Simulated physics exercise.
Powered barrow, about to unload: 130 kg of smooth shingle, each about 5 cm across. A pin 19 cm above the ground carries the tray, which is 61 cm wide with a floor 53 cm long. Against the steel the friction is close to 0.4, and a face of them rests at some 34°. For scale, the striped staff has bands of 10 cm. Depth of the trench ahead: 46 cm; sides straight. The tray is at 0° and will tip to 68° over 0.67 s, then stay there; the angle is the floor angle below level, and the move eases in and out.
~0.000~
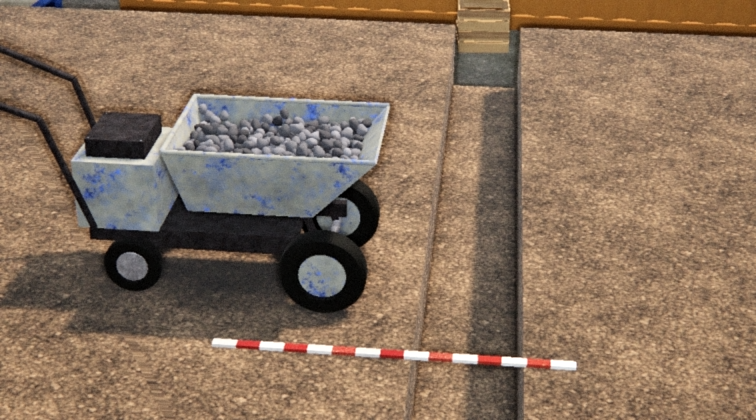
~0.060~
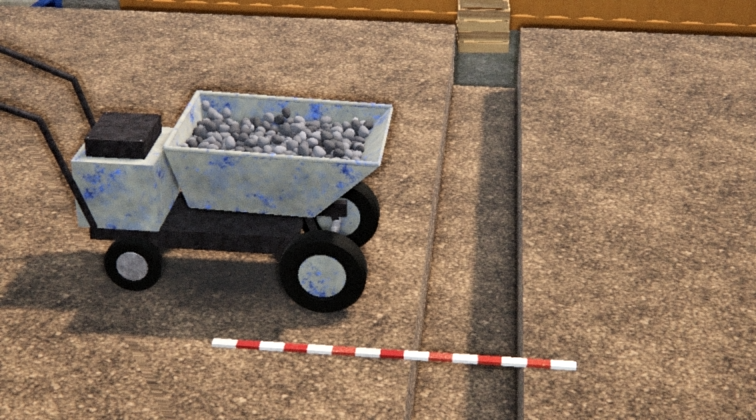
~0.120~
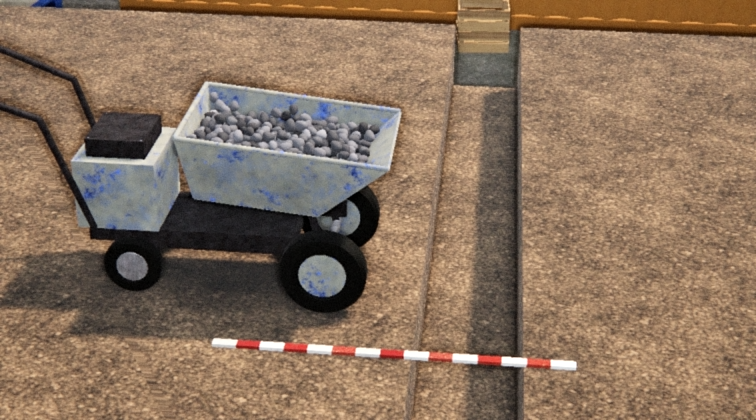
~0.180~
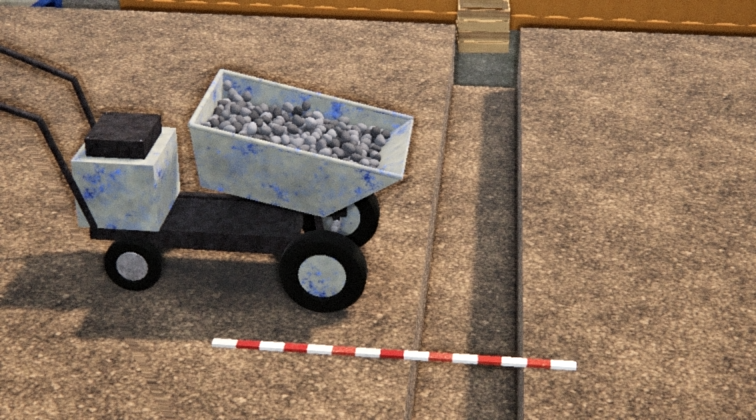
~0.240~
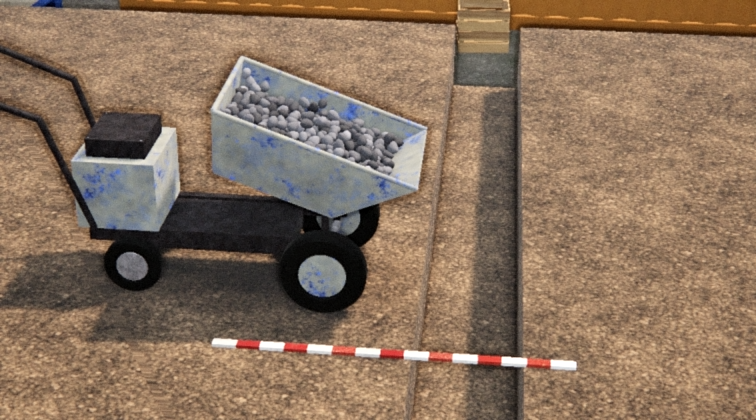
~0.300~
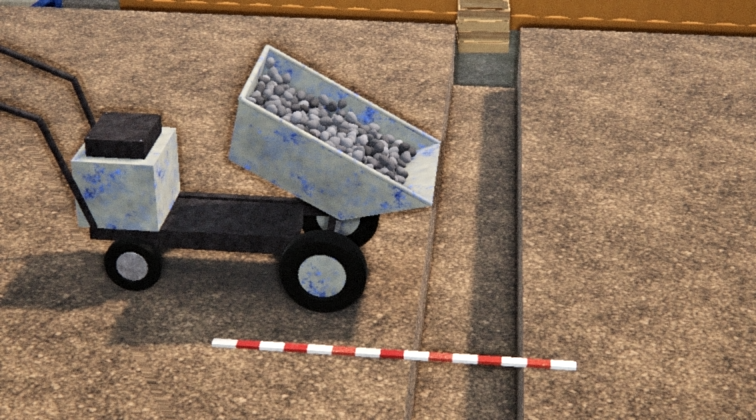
On a brown dirt site beside a narrow trench, a stationary powered barrow steadily raising the left end of its stone-filled tray.
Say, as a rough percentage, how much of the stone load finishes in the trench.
Roughly 58 out of 100.
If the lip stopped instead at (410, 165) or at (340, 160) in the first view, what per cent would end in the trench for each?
That gives roughly 25 per cent and roughly 90 per cent.
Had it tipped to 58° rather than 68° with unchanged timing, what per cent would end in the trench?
Close to 60 per cent then.
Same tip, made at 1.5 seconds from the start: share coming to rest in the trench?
Then about 80 per cent.
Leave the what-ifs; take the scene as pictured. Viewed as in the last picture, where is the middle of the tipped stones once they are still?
Somewhere near pixel (509, 355).
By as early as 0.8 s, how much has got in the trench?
Around 25 per cent of it, at that instant.
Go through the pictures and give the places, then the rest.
The tray is at 0°, its lip at (375, 163); the top of the load is at (271, 125), in the first picture.
Lip at (379, 165), floor tilted 2°, highest stones at (256, 124); the stones move at 0.4 m/s on average, in the second picture.
Lip at (388, 170), floor tilted 6°, highest stones at (233, 119); the stones move at 0.7 m/s on average, in the third picture.
Lip at (402, 178), floor tilted 12°, highest stones at (233, 105); the stones move at 1.0 m/s on average, in the fourth picture.
The tray is at 20°, its lip at (417, 189); the top of the load is at (248, 94); the stones move at 1.2 m/s on average, in the fifth picture.
The tray is at 29°, its lip at (431, 204); the top of the load is at (269, 84); the stones move at 1.4 m/s on average, in the sixth picture.
After 0.5 s the floor is at 57°; 100 % in the tray; the foremost stones are at (449, 221).
After 0.8 s the floor is at 68°; 71 % in the tray, 25 % in the trench, 4 % past the trench; the foremost stones are at (542, 298).
After 1.1 s the floor is at 68°; 15 % in the tray, 45 % in the trench, 41 % past the trench; the foremost stones are at (718, 298).
After 3.1 s the floor is at 68°; 0 % in the tray, 58 % in the trench, 42 % past the trench; the foremost stones are past the picture's edge.
